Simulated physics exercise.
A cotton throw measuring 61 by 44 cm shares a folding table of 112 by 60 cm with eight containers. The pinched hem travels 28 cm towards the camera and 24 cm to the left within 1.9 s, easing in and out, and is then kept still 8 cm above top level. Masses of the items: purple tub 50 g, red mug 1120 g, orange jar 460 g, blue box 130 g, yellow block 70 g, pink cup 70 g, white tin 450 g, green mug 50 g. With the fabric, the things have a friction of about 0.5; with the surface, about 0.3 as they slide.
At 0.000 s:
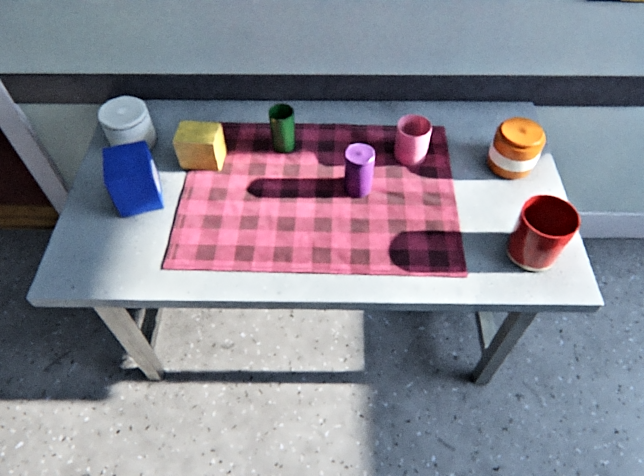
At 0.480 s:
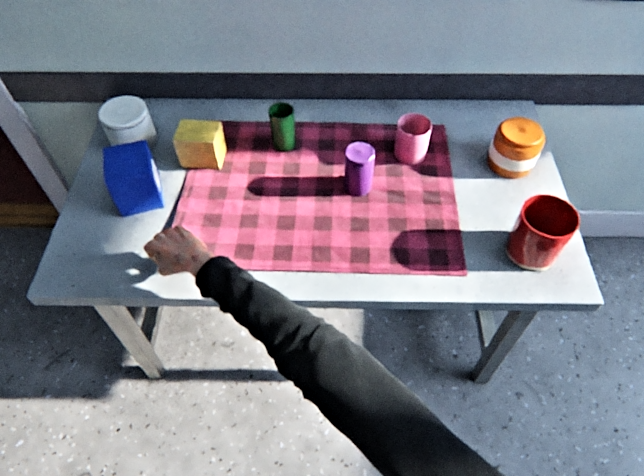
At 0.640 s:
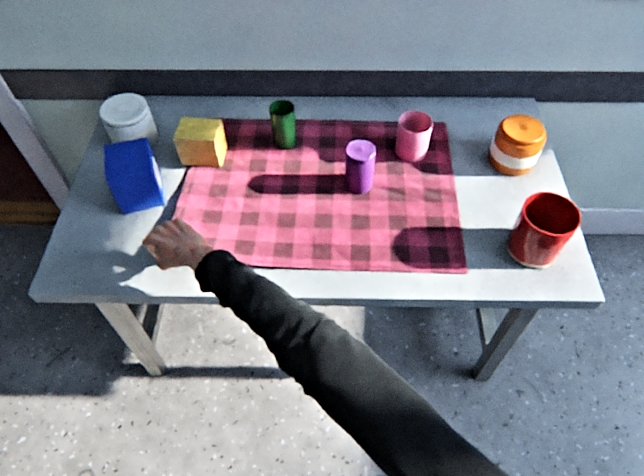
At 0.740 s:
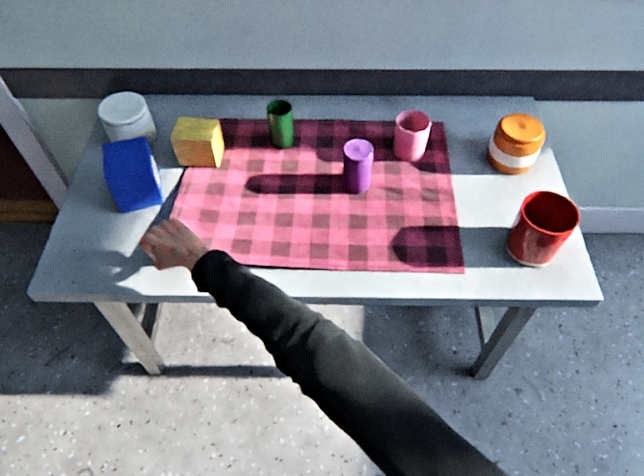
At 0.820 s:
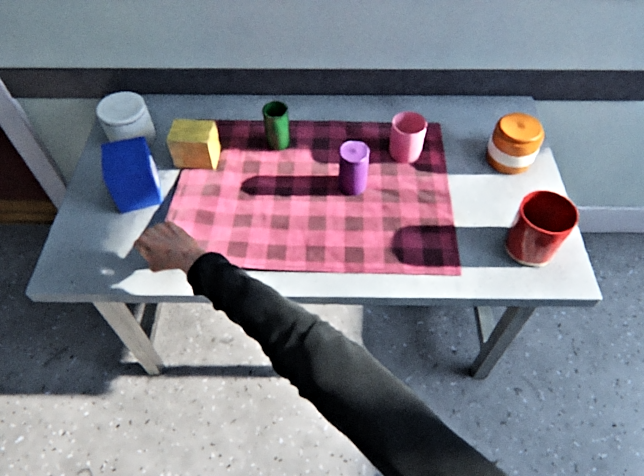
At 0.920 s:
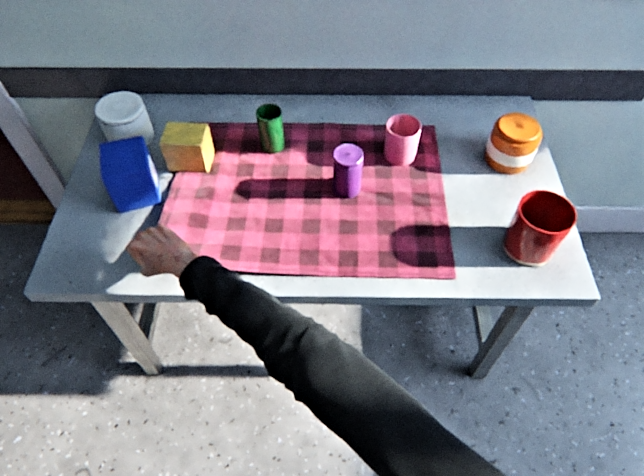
A hand pinches the checked cloth and drags it slightly left with the containers on it.
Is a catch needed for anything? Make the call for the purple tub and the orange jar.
My prediction: Purple tub: Off; orange jar: On.
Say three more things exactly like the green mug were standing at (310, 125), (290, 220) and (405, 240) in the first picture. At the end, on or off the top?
Respectively, the copies end as follows: Still in place, gone from the top, gone from the top.
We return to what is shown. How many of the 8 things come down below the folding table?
That works out to 1 of them.
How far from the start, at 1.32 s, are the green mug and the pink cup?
The green mug is 15 cm out, the pink cup 10 cm.
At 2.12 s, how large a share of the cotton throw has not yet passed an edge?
Share within the edges: Approx. 55 %.
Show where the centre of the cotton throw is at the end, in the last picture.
Near (183, 293).
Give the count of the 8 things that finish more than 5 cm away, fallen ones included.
In total, 5 of them qualify.
By 1.3 s, 90 % of the cotton throw is still over the top; purple tub 12 cm off its start, green mug 13 cm off its start, pink cup 12 cm off its start.
By 1.7 s, 75 % of the cotton throw is still over the top; purple tub 25 cm off its start, green mug 25 cm off its start, pink cup 24 cm off its start.
By 2.1 s, 55 % of the cotton throw is still over the top; purple tub 36 cm off its start at (231, 255), pink cup 35 cm off its start at (309, 215), green mug 35 cm off its start at (162, 203).
By 2.5 s, 45 % of the cotton throw is still over the top; purple tub over the edge, pink cup 41 cm off its start, green mug 40 cm off its start.
By 4.1 s, 45 % of the cotton throw is still over the top; purple tub over the edge, orange jar 0 cm off its start at (520, 126), pink cup 43 cm off its start at (286, 243), green mug 41 cm off its start at (138, 223).
